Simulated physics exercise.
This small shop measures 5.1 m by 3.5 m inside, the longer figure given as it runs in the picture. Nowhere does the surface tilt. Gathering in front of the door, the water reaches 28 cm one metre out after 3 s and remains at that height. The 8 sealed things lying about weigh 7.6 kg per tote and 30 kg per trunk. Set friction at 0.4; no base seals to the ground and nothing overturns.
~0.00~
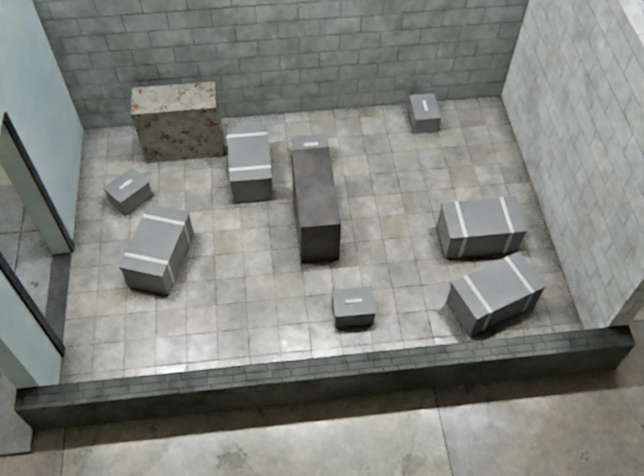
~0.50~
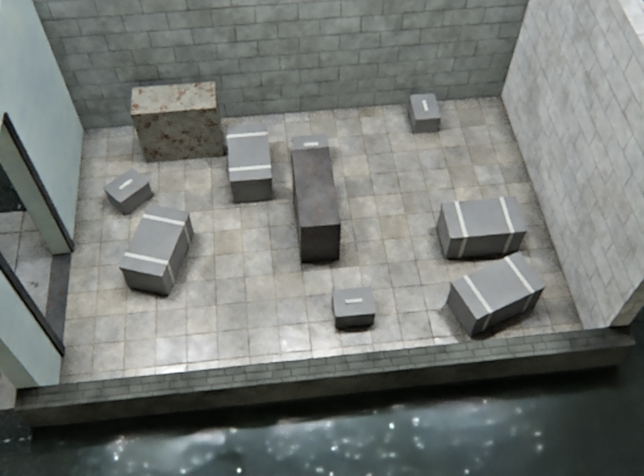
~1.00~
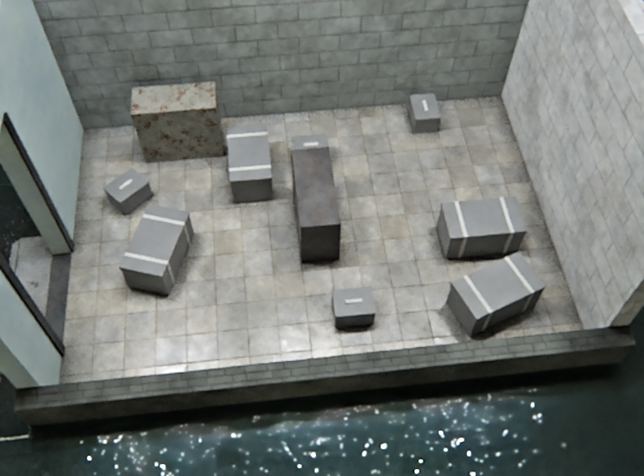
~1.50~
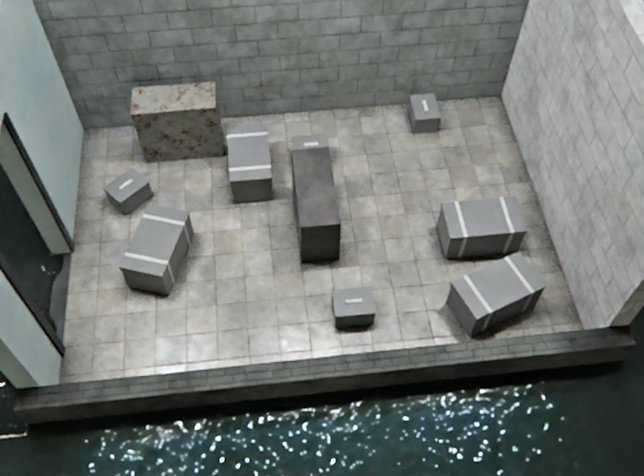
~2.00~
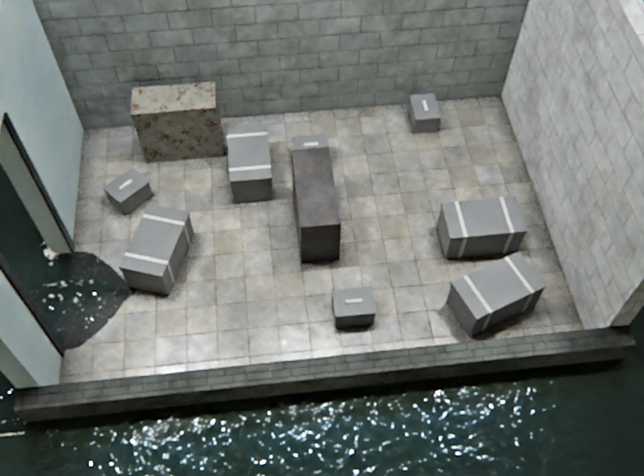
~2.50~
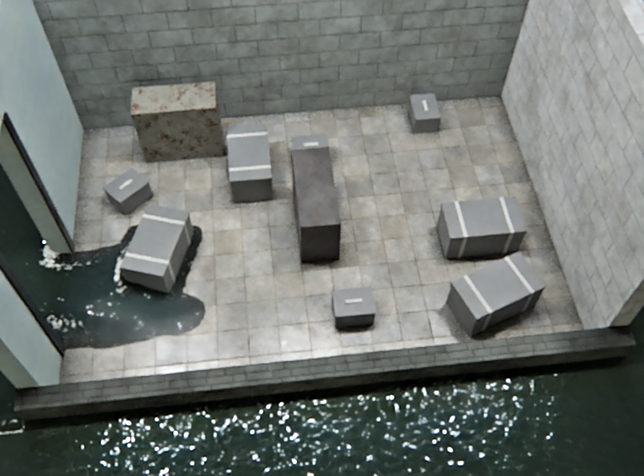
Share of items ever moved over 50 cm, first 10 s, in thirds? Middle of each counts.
2/3 or more.
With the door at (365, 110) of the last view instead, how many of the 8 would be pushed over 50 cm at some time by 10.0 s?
In that case the number is 4.
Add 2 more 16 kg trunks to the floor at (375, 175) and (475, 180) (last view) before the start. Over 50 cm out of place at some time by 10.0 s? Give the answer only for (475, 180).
Result: Exceeded.
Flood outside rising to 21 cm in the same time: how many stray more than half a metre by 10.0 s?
That would give 3.
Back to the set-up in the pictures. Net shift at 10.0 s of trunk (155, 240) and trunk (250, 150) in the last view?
Shifts: 120 cm / 140 cm.
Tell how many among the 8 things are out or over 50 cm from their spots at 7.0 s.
The count is 3.
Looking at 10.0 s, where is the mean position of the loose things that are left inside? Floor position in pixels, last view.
Mean floor pixel: About (373, 177).
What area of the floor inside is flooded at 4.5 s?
Around 8.5 m2 of it.
After 3.5 s 1 of 8 are over 50 cm from their spots; 0 afloat.
After 4.5 s 1 of 8 are over 50 cm from their spots; 0 afloat.
After 7.0 s 3 of 8 are over 50 cm from their spots; 3 afloat.
After 10.0 s 6 of 8 are over 50 cm from their spots, and 6 have been at some point; 6 afloat.
